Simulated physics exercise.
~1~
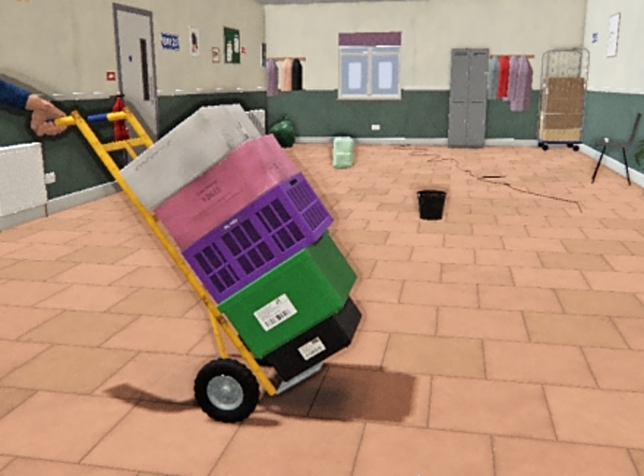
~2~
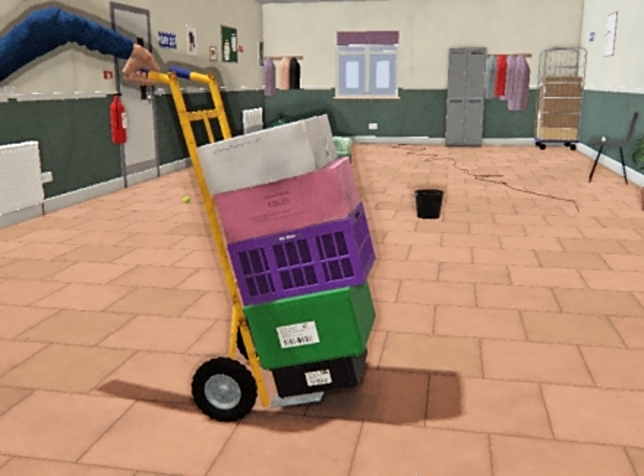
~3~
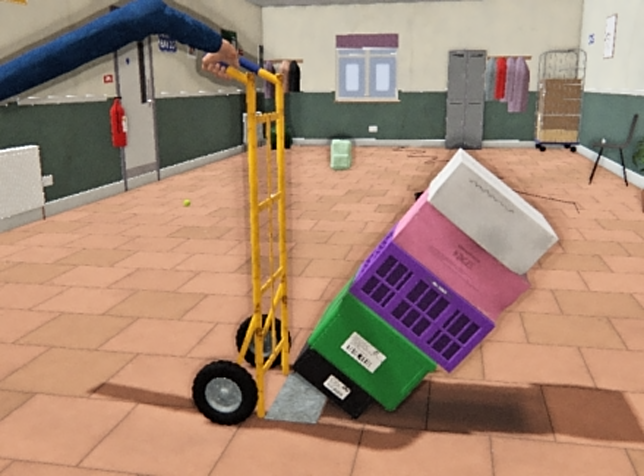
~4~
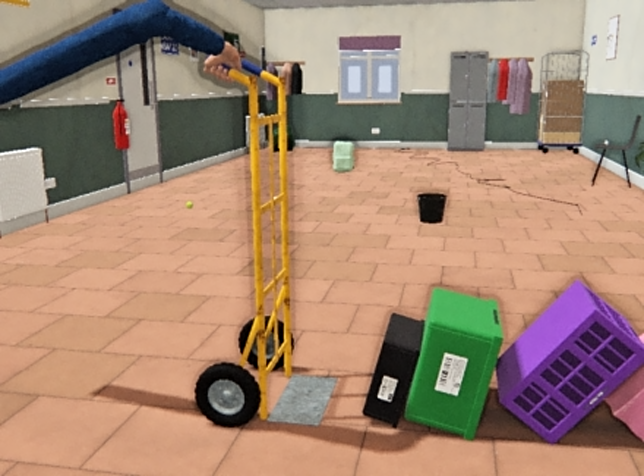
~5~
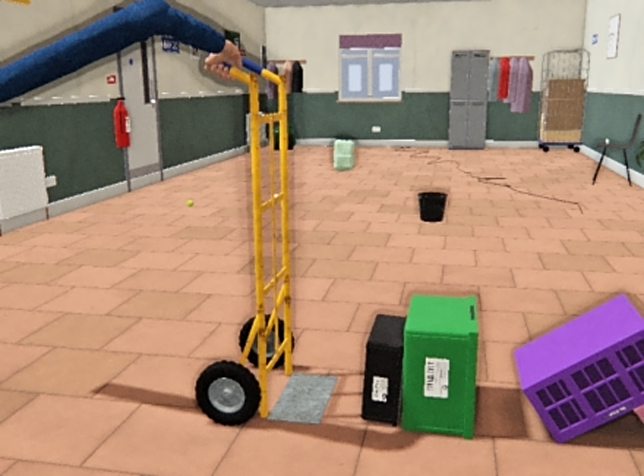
The video shows an arm in a blue sleeve tipping a yellow hand truck upright, sending its stack of five boxes and crates toppling forward to the right, leaving the black and green totes beside the empty plate and the purple crate tilted on the tiled floor farther right.
